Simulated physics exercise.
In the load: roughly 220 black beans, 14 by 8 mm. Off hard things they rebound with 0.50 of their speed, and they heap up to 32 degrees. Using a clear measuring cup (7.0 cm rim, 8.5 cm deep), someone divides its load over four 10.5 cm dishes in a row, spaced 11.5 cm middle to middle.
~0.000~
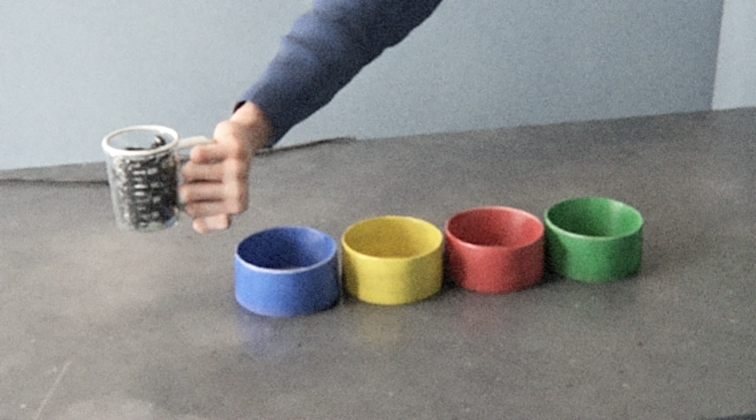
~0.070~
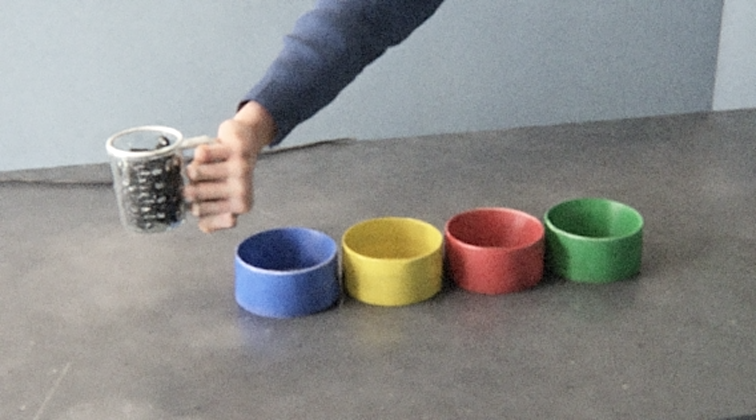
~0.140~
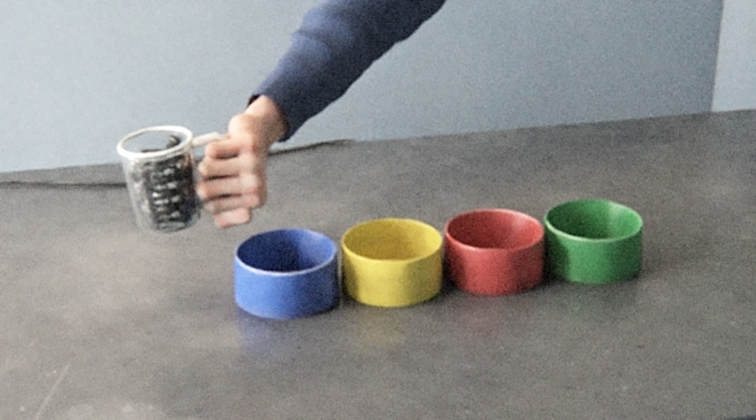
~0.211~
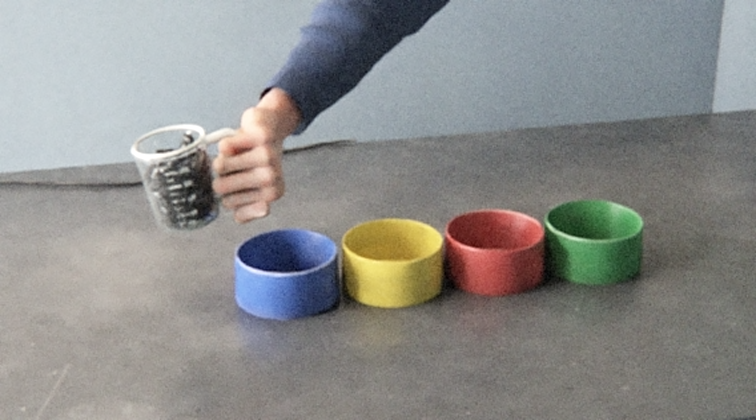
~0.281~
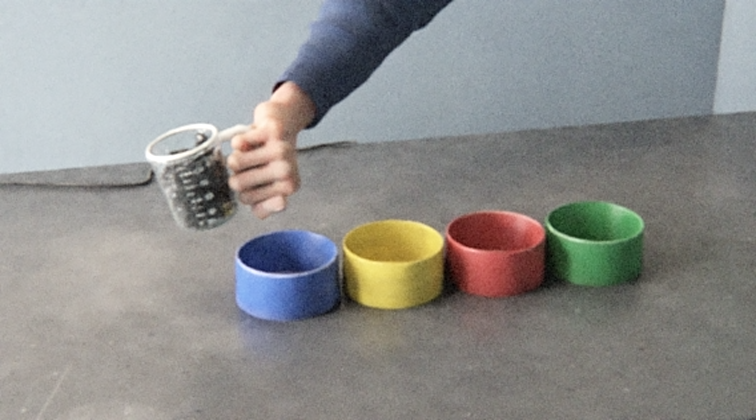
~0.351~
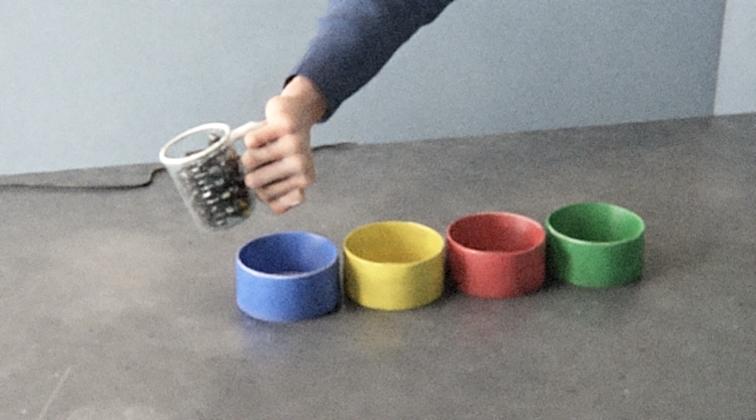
On a dark grey tabletop, a hand moving a clear cup of black beans rightward and gradually tilting it near four coloured dishes.
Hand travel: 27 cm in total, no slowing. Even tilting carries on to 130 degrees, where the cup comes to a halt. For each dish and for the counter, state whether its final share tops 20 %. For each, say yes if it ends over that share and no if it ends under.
Result: Red: It will hold at most a fifth. Blue: It will hold at most a fifth. Green: It will hold at most a fifth. Yellow: It will hold more than a fifth. Counter: It will hold at most a fifth.
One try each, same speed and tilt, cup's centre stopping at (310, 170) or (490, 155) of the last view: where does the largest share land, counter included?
First try: Blue; second try: Yellow.
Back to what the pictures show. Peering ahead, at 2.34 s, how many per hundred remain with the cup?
About 0 percent.
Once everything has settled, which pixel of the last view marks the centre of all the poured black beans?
Somewhere around (381, 271) in the final frame.
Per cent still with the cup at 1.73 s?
Around 80 per cent of the load.
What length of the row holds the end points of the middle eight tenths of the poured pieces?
Roughly 6 cm of the row.
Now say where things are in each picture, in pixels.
The first frame shows cup at (145, 180), tilt 0 degrees, lip at (105, 143), moved 0.0 cm; middle of the pieces at (148, 189); blue dish at (286, 249); yellow dish at (392, 238); red dish at (495, 228); green dish at (594, 218).
The second frame shows cup at (149, 181), tilt 1 degrees, lip at (109, 145), moved 0.5 cm; middle of the pieces at (153, 190).
The third frame shows cup at (162, 181), tilt 5 degrees, lip at (119, 148), moved 1.8 cm; middle of the pieces at (167, 190).
The fourth frame shows cup at (179, 180), tilt 9 degrees, lip at (134, 150), moved 3.4 cm; middle of the pieces at (184, 188).
The fifth frame shows cup at (195, 180), tilt 14 degrees, lip at (148, 153), moved 4.9 cm; middle of the pieces at (201, 188).
The sixth frame shows cup at (211, 180), tilt 18 degrees, lip at (162, 156), moved 6.5 cm; middle of the pieces at (217, 187); blue dish at (288, 254); yellow dish at (394, 243); red dish at (496, 233); green dish at (595, 223). The cup turns about 65 degrees a second and travels 22 cm a second.
Then, at 1.18 s, tilt 70 degrees; cup holds 100 %.
Then, at 1.73 s, tilt 105 degrees; cup holds 80 %, yellow 15 %.
After 2.34 s, tilt 130 degrees; cup holds 0 %, blue 5 %, yellow 90 %.
At rest (3.2 s), red 0 %, blue 5 %, green 0 %, yellow 90 %, counter 5 %.
